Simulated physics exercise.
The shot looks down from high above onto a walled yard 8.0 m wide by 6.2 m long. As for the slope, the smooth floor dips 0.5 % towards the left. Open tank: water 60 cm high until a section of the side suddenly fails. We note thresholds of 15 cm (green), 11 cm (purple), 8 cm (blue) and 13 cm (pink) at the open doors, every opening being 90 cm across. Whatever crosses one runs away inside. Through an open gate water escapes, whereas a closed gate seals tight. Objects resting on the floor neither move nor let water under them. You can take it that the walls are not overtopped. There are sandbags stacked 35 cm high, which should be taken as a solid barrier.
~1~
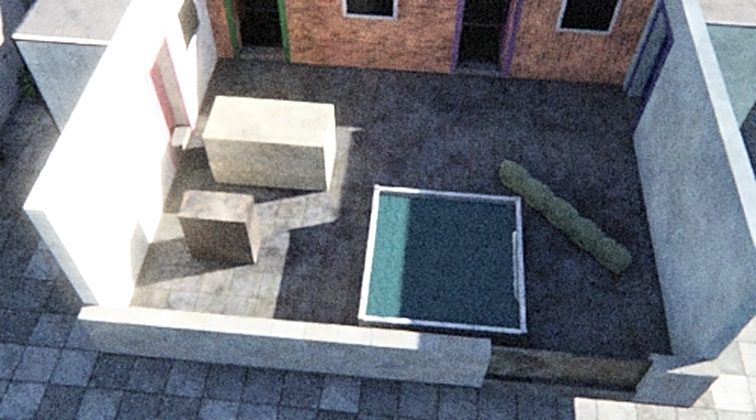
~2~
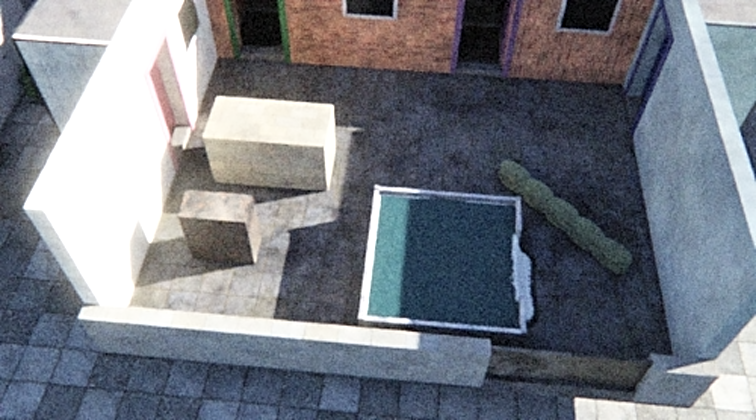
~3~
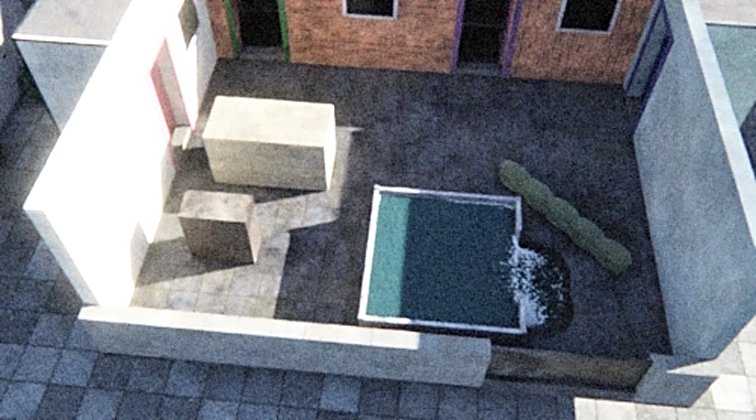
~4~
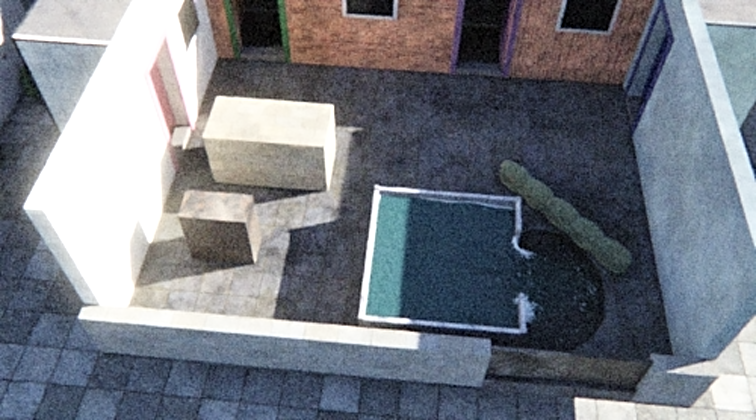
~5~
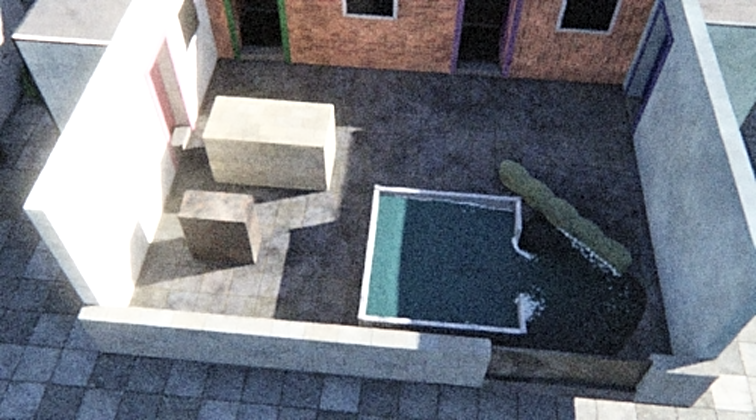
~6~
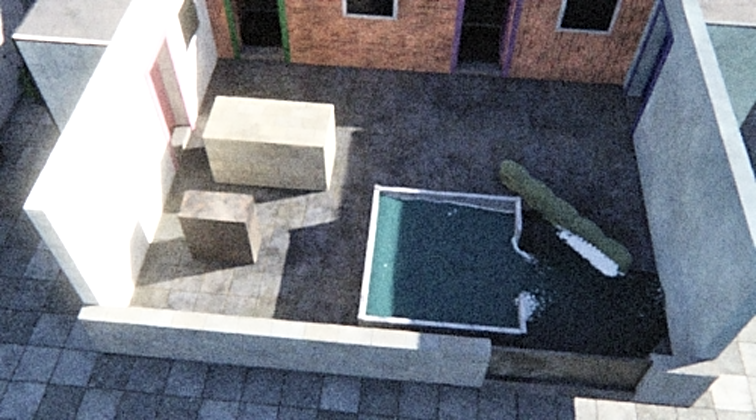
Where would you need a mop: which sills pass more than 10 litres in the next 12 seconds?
My prediction: The green door will hold enough water back; the purple door will hold enough water back; the blue door will hold enough water back; the pink door will hold enough water back.
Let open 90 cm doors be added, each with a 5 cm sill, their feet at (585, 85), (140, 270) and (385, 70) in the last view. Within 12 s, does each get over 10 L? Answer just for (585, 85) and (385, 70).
So the first one exceeds it, while the second one doesn't reach it.
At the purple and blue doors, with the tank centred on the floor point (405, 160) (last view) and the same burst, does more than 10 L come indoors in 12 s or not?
For the purple door, the amount is acceptable; for the blue door, the amount is too high.
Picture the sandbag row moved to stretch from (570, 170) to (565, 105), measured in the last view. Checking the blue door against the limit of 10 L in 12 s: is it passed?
Then: Blue past it.
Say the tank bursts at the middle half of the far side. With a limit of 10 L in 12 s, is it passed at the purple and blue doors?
For purple, too much; for blue, too much.
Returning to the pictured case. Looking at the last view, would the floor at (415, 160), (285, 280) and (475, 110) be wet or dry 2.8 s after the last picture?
Respectively: Got hit, was missed, was missed.
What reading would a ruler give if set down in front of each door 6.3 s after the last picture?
Depths in cm: Green 1, purple 6, blue 5, pink 0.
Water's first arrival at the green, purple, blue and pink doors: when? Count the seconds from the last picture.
Green 6.5 s, purple 3.8 s, blue 2.0 s, pink 7.0 s.
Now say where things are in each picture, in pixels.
The first frame shows still water, 60 cm deep, in the open tank at (444, 257).
In the second frame, the front is at (528, 322), 0.7 m from the gap at (514, 277); 0.3 m2 of floor is under water; 60 cm left at the back of the open tank.
In the third frame, the front is at (565, 321), 0.9 m from the gap at (513, 279); 1.0 m2 of floor is under water; 60 cm left at the back of the open tank.
In the fourth frame, the front is at (597, 280), 1.3 m from the gap at (513, 279); 2.0 m2 of floor is under water; 60 cm left at the back of the open tank.
In the fifth frame, the front is at (639, 303), 1.9 m from the gap at (513, 279); 3.2 m2 of floor is under water; 60 cm left at the back of the open tank.
In the sixth frame, water pours out at (513, 278) and has run 2.3 m, to (667, 323); typically 6 cm deep outside, 59 cm at the open tank's back.
Then, 0.7 s after the last picture water covers 10 % of the floor and is deepest (46 cm) near (671, 368); green door not reached, purple door not reached, blue door not reached, pink door not reached.
Then, 1.5 s after the last picture water covers 20 % of the floor and is deepest (46 cm) near (661, 312); green door not reached, purple door not reached, blue door not reached, pink door not reached.
Then, 2.8 s after the last picture water covers 40 % of the floor and is deepest (34 cm) near (530, 355); green door not reached, purple door not reached, blue door 3 cm at the sill, 0 L in, pink door not reached.
Then, 6.3 s after the last picture water covers 80 % of the floor and is deepest (22 cm) near (582, 256); green door 1 cm at the sill, 0 L in, purple door 6 cm at the sill, 0 L in, blue door 5 cm at the sill, 0 L in, pink door not reached.
Then, 11.3 s after the last picture water covers 95 % of the floor and is deepest (14 cm) near (660, 379); green door 10 cm at the sill, 0 L in, purple door 4 cm at the sill, 0 L in, blue door 4 cm at the sill, 0 L in, pink door 10 cm at the sill, 0 L in.
